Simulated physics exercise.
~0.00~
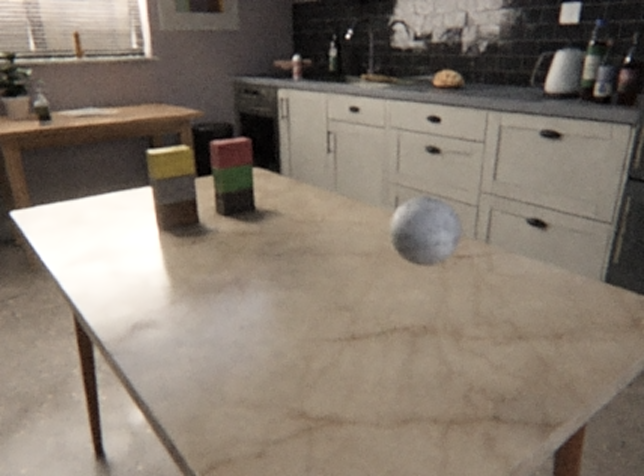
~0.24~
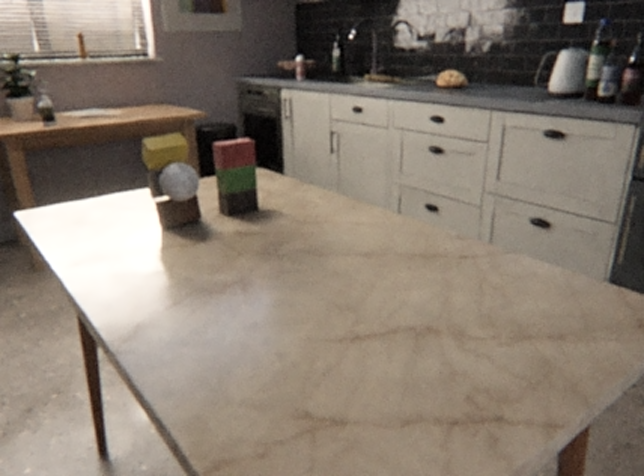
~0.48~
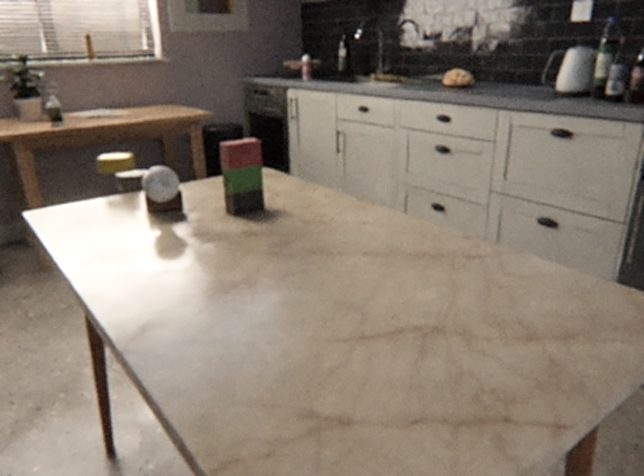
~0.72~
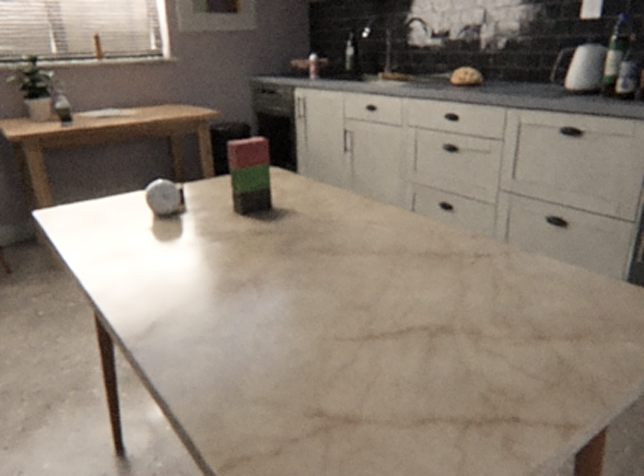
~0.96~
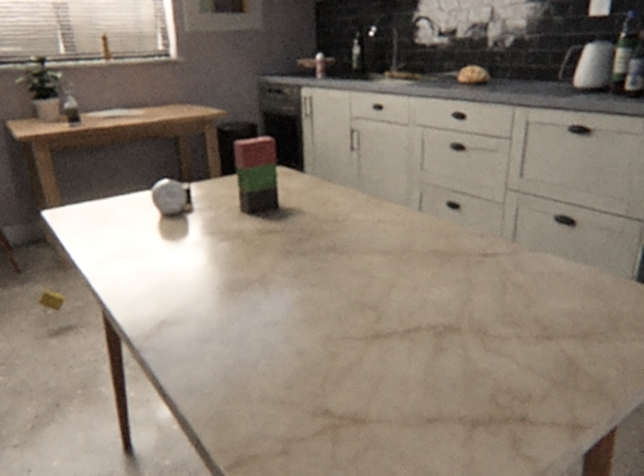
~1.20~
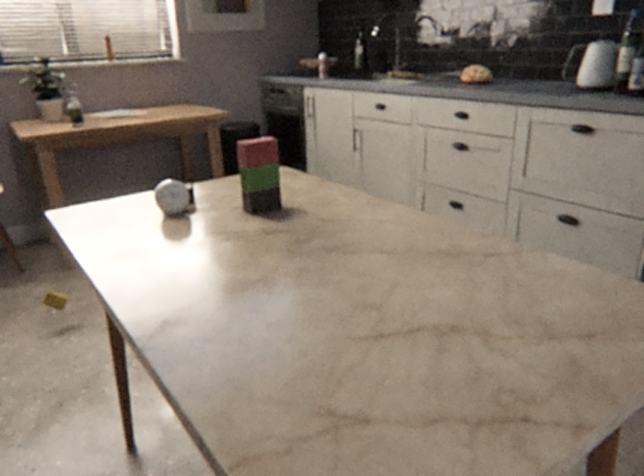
In a dim kitchen, seen from slightly above one end, a pale marbled table stands before cream cabinets and a dark tiled wall. Two small block stacks sit toward its far left, one yellow, grey and brown, the other red, green and black, while a whitish ball hangs over the table to their right. The ball flies left and strikes the yellow-topped stack, which breaks apart. The yellow and grey blocks go off the table, and the brown one tips over. Finally, the ball rests by the brown block, the yellow block lies on the floor, and the red-topped stack still stands.
